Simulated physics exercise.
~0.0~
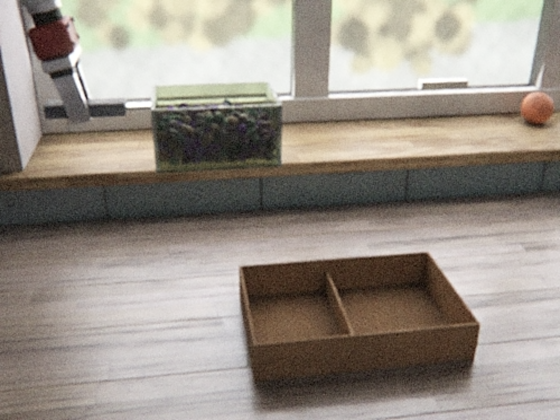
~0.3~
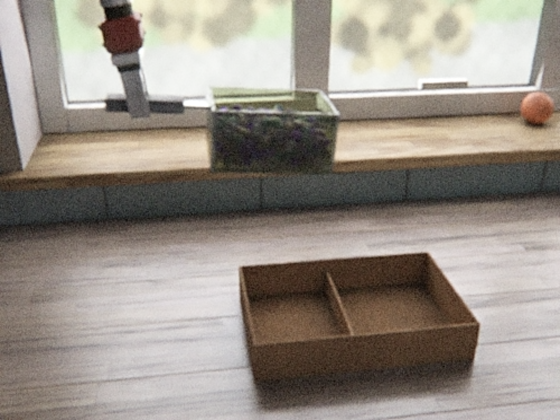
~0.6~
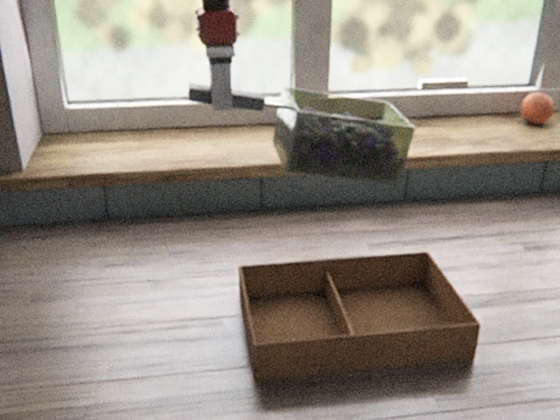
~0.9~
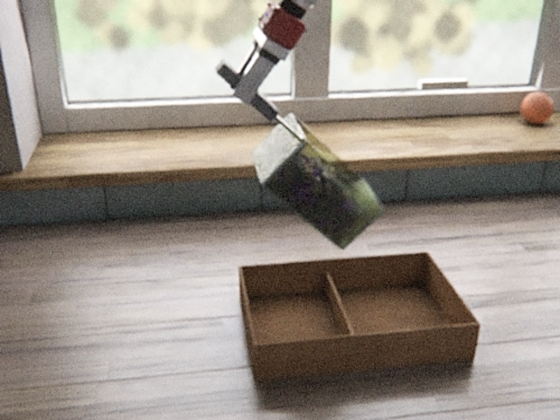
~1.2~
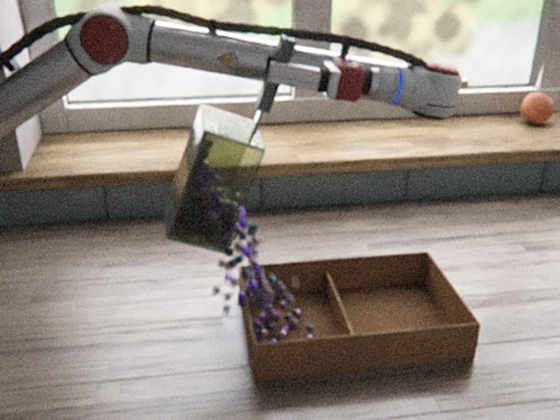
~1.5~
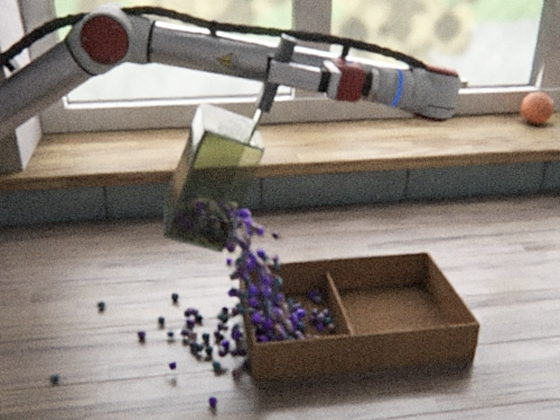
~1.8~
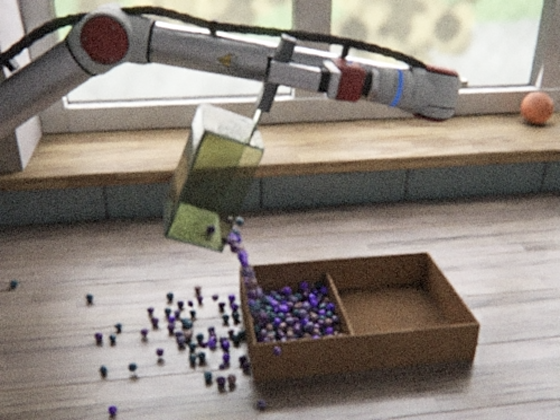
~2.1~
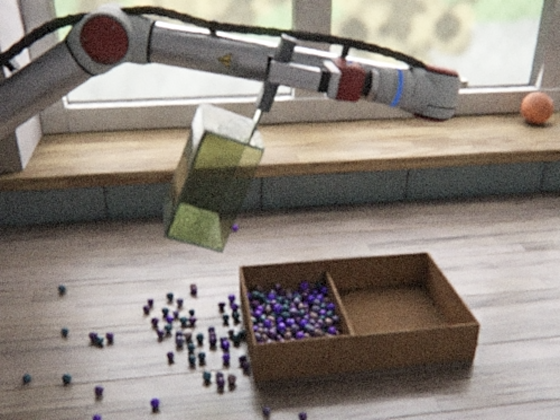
The clip shows a robot arm carrying a clear box of small dark and purple balls rightward from a windowsill, then tipping it over a divided brown tray; most land in the left compartment, others scatter across the table, and the box ends empty, still held tilted.
